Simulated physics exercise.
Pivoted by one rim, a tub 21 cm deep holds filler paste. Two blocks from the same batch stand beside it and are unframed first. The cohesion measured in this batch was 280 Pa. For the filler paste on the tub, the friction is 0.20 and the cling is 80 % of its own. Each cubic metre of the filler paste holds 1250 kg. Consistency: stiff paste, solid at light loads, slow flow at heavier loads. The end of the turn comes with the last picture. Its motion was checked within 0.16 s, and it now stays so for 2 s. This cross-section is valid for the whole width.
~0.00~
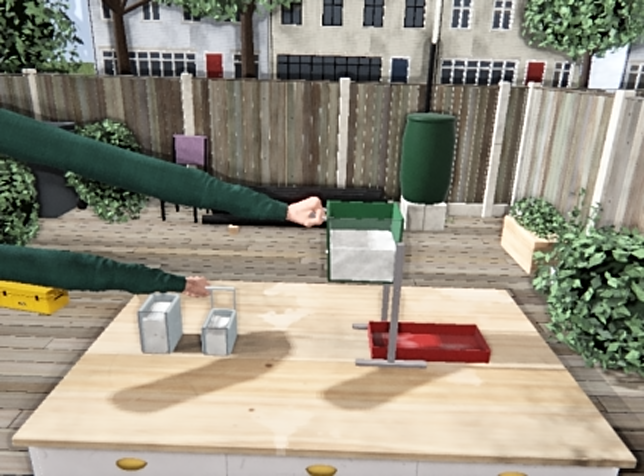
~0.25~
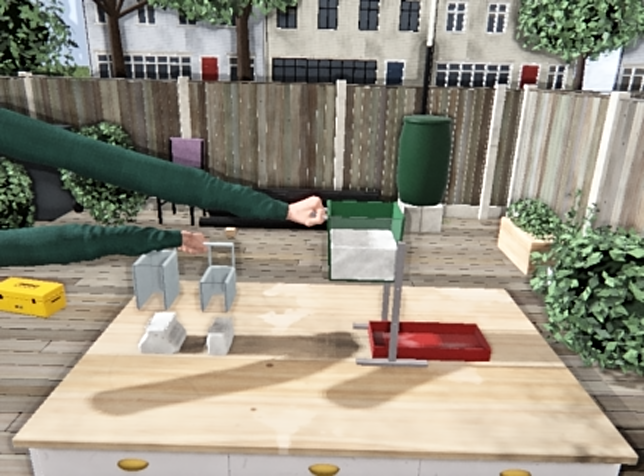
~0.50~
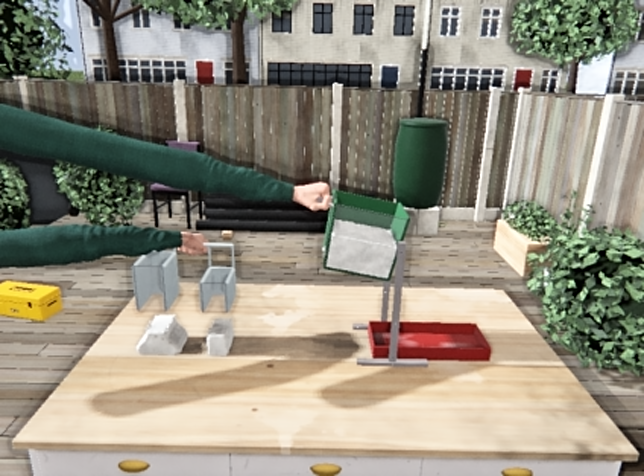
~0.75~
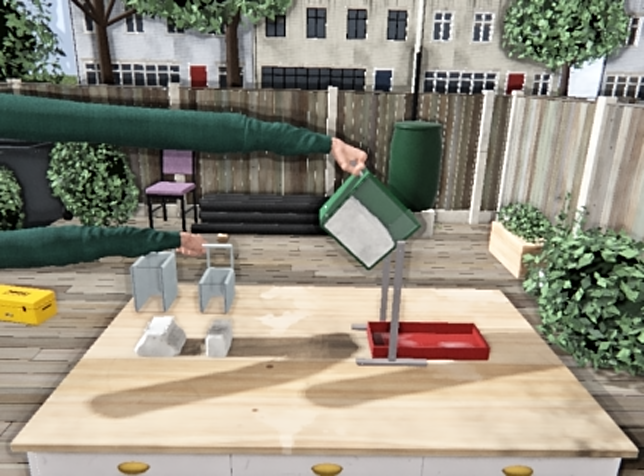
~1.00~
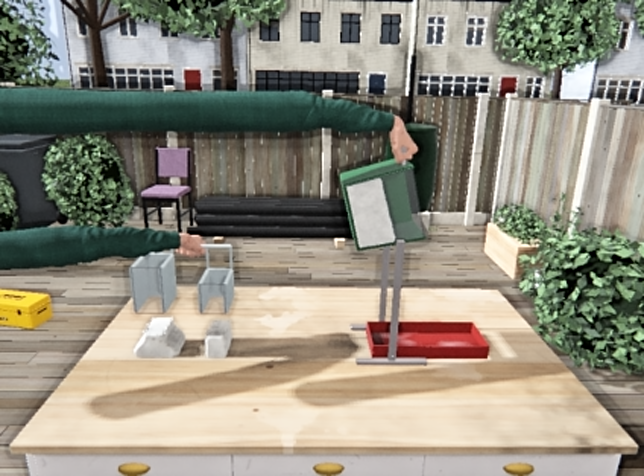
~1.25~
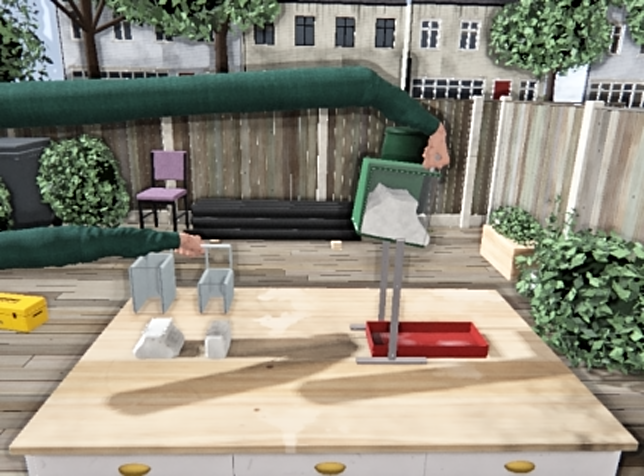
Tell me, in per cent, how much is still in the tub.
Something like 42 out of 100.
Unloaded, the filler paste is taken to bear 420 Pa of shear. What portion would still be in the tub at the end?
That comes out at roughly 55 %.
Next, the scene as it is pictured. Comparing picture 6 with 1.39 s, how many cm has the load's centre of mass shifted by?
Around 7 centimetres.
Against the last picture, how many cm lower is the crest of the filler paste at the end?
Roughly 8 cm.
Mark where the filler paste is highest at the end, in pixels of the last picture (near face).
Around (384, 222).
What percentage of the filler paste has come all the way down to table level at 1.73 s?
Some 40 % has got all the way down.
After 1.39 s, the tub is at 99 degrees and holds 70 %.
After 1.56 s, the tub is at 99 degrees and holds 46 %.
After 1.73 s, the tub is at 99 degrees and holds 42 %.
After 1.90 s, the tub is at 99 degrees and holds 42 %.
After 3.25 s, the tub is at 99 degrees and holds 42 %.
